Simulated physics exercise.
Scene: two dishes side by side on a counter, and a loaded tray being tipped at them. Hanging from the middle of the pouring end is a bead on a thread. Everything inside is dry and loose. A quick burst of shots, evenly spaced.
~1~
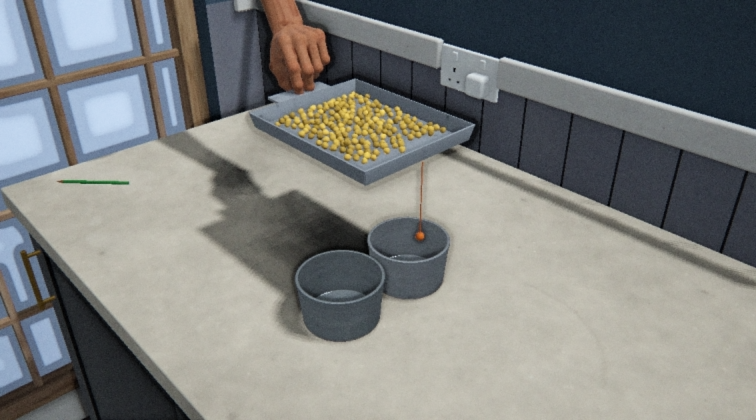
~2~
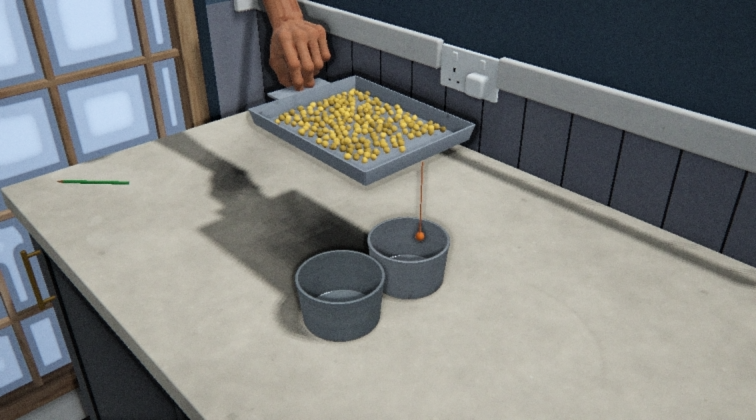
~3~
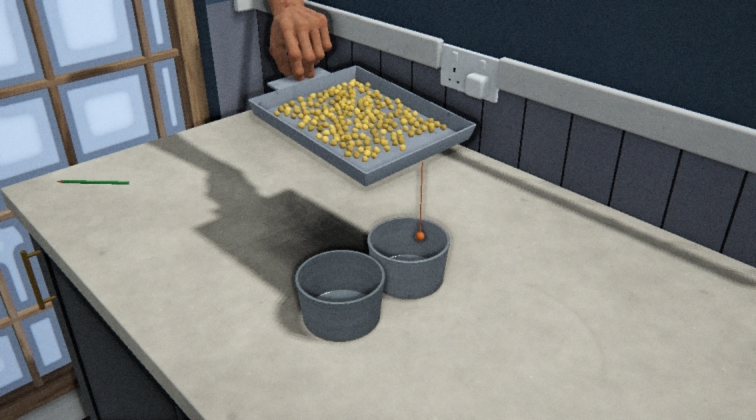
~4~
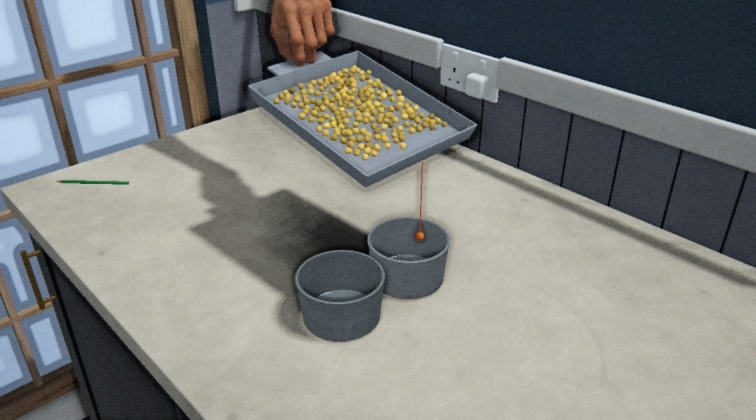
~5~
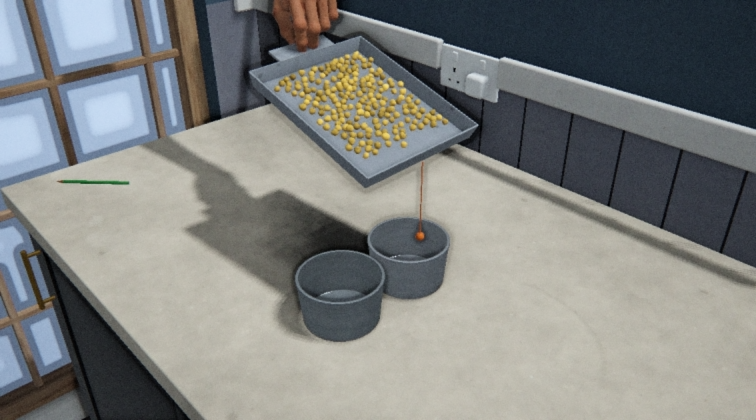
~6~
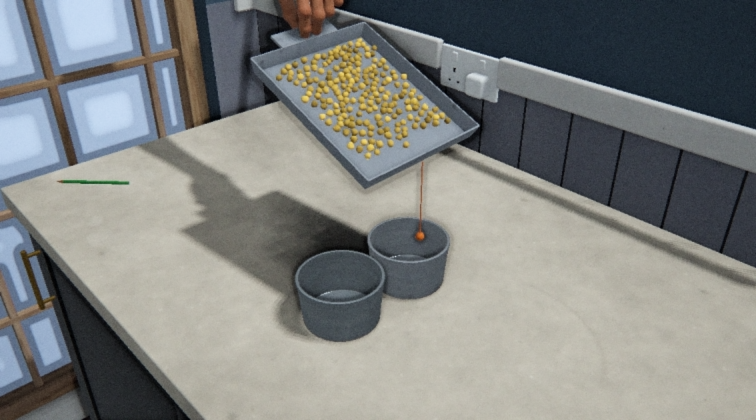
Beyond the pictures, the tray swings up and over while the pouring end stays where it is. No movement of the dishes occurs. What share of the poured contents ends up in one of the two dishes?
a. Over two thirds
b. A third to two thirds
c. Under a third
The answer is c.
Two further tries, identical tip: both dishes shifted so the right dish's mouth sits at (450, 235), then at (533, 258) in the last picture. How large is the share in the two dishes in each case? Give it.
The first try gives 40 per cent, the second 20 per cent.
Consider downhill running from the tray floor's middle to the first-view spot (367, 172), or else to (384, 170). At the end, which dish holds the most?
One after the other: The leftmost dish, the leftmost dish.
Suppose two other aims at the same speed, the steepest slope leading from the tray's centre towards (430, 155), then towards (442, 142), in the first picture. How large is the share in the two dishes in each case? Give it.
Roughly 0 % in the first case and 10 % in the second.
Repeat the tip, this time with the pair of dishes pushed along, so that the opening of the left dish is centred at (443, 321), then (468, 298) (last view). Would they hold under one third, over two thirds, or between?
The two tries give, in order: Under a third; less than a third.
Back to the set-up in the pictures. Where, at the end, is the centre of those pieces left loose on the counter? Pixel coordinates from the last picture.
Around (447, 322).
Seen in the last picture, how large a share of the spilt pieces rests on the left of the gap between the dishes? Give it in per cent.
0 per cent, roughly.
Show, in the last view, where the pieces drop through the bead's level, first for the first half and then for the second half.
The first part passes (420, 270); everything after passes (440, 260).
Soon after the last picture, tray tipped steeply; nearly all on the tray; a small part in the air.
A little later, tray tipped past a quarter turn; about two thirds on the tray; a stray few in the left dish; about a quarter outside both; a small part in the air.
Later still, tray tipped past a quarter turn; a small part in the left dish; a stray few in the right dish; nearly all outside both.
At rest, tray tipped past a quarter turn; a small part in the left dish; a stray few in the right dish; nearly all outside both.
